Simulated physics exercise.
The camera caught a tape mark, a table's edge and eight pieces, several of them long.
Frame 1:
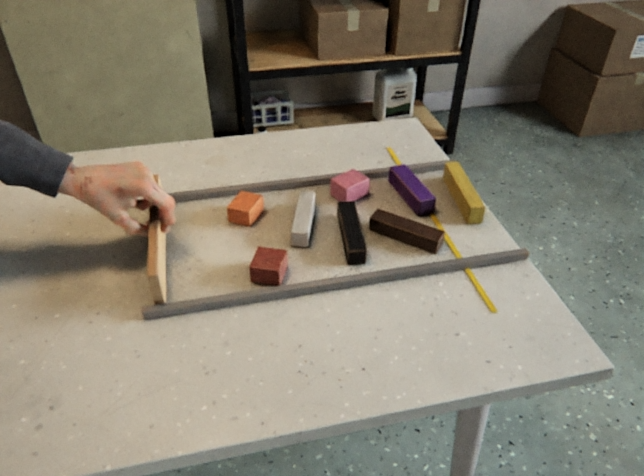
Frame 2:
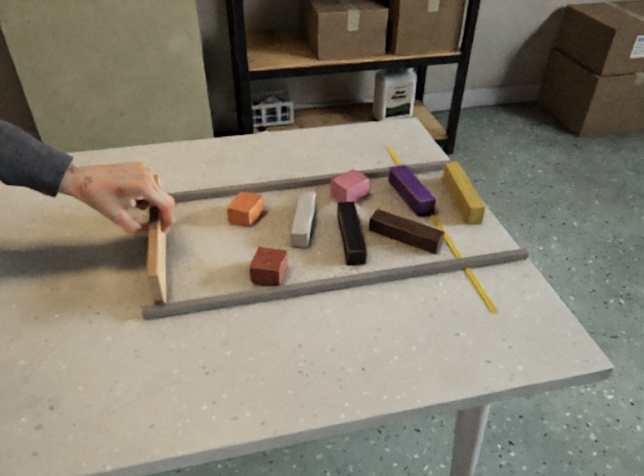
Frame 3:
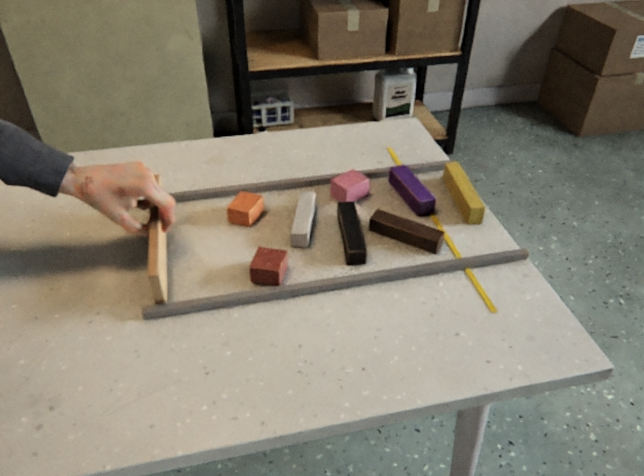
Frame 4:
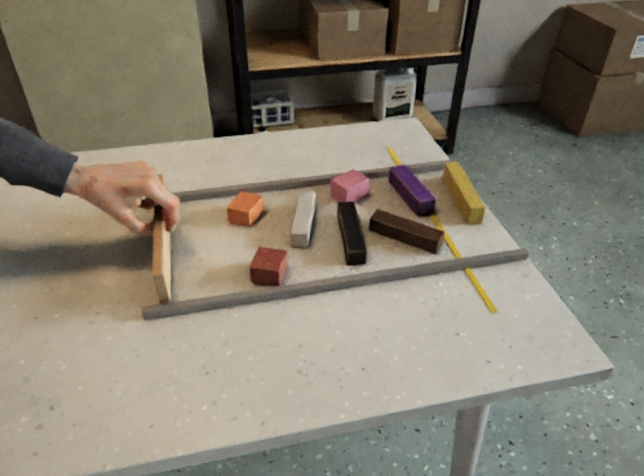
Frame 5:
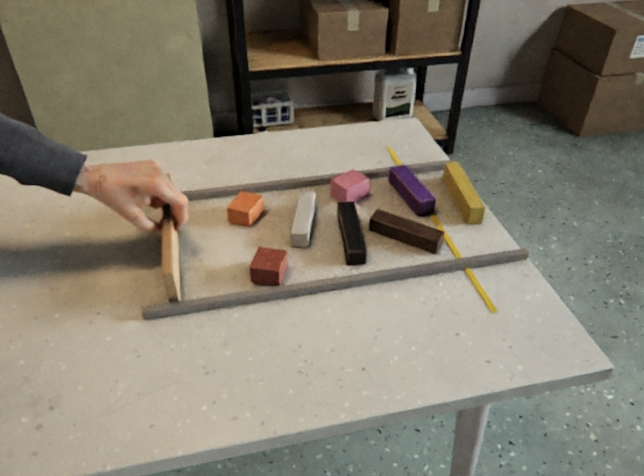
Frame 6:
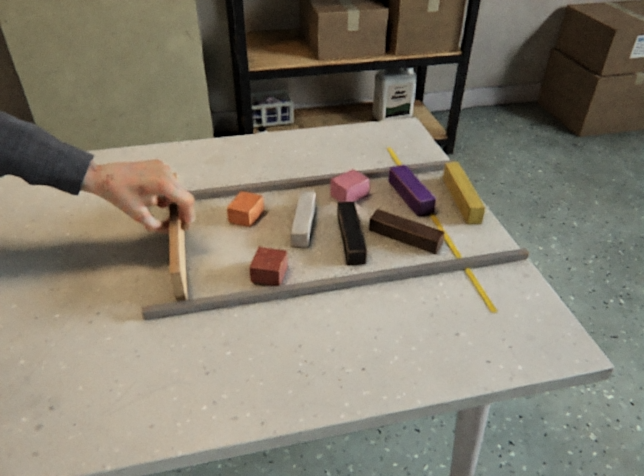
A hand slides an upright wooden board slightly right toward colored blocks that stay still.
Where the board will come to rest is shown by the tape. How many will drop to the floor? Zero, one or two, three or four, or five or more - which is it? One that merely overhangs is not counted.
It sends over the edge a lone piece or a pair.
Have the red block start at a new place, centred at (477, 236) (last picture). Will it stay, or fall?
Result: It does not come off.
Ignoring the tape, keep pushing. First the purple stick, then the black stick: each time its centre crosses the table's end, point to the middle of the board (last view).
The purple stick gives roughly (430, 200), the black stick roughly (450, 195).
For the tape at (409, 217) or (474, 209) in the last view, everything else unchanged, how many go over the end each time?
0, then 6.
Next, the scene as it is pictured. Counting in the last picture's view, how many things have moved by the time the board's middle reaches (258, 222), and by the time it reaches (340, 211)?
That makes 2 at the first spot and 6 at the second.
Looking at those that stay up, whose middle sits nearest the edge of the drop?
That would be the purple stick.
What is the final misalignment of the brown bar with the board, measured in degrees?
Around 10 degrees.
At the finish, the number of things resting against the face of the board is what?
My count gives 3.
A little later, none off yet; yellow bar at rest near (462, 192); purple stick at rest near (411, 190); brown bar at rest near (406, 231).
When it is over, the number that fall off is one or two; down, yellow bar.
